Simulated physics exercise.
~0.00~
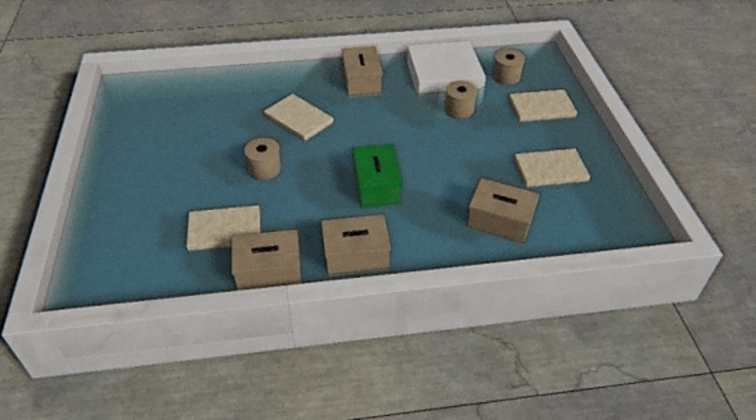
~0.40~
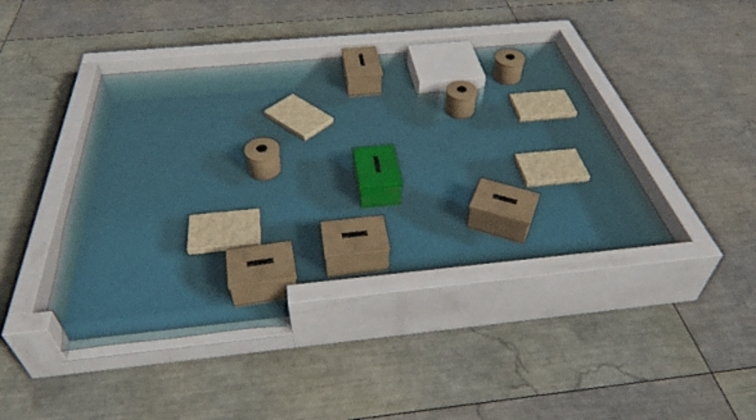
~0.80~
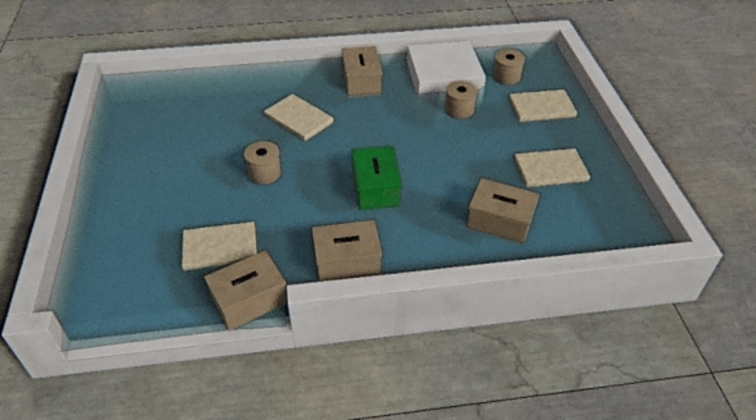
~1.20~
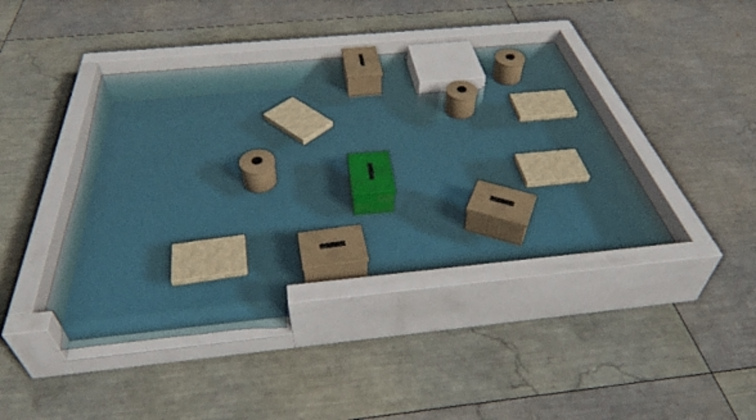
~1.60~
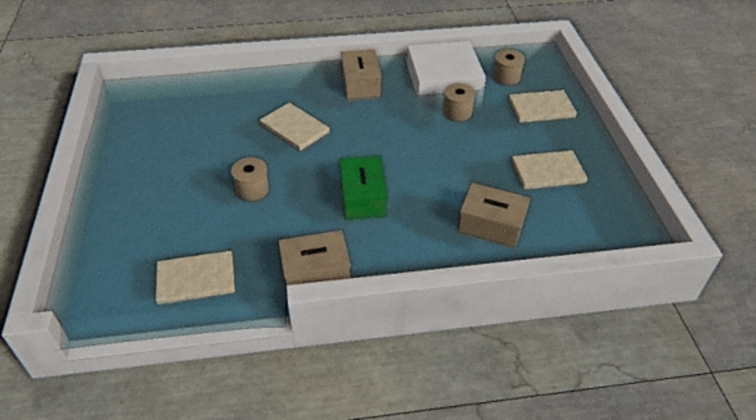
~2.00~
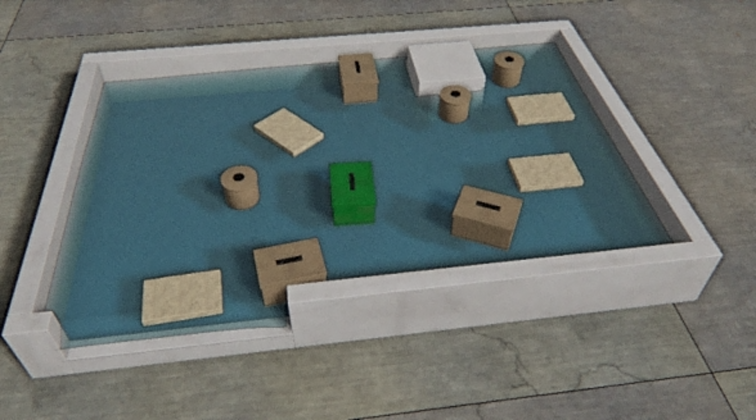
A green box floats near the middle of a shallow, white-walled rectangular pool of blue water set on grey paving, seen from above at an angle by a still camera. Around it sit brown slotted boxes, small round tubs, pale flat slabs and a white block at the back wall. The upper front-left wall section disappears, the nearest brown box turns and leaves through the gap, and other items drift left and forward.
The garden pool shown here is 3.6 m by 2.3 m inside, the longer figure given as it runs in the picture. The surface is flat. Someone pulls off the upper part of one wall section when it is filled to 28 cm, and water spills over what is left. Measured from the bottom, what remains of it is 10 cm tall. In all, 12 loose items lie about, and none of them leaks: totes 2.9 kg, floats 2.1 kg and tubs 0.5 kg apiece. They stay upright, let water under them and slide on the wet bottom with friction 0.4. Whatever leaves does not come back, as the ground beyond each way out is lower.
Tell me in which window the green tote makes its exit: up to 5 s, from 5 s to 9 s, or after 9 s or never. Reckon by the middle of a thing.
From 5 s to 9 s.
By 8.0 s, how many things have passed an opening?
I get 5 in all.
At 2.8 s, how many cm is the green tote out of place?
Shift by then: About 40 cm.
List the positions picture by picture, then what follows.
The first picture shows the green tote at (377, 165), afloat; about 2220 L in view; 0 of 12 have shifted.
The second picture shows the green tote at (377, 165) floats; about 2200 L in view; 1 of 12 have shifted.
The third picture shows the green tote at (376, 167) floats; about 2160 L in view; 3 of 12 have shifted.
The fourth picture shows the green tote at (371, 172), afloat, 6 cm from its start; 27 cm deep round most things; 5 of 12 have shifted.
The fifth picture shows the green tote at (363, 177) floats, 12 cm from its start; about 2080 L in view; 7 of 12 have shifted.
The sixth picture shows the green tote at (352, 183), afloat, 20 cm from its start; 26 cm deep round most things; 10 of 12 have shifted.
After 2.8 s the green tote is near (327, 192), 0.4 m from its start, afloat; 2 of 12 are out; 10 afloat.
After 5.4 s the green tote is near (265, 236), 0.8 m from its start, afloat; 3 of 12 are out; 9 afloat.
After 8.0 s the green tote has gone out (at 7.5 s); 5 of 12 are out; 7 afloat.
After 12.0 s the green tote has gone out (at 7.5 s); 5 of 12 are out; 7 afloat.
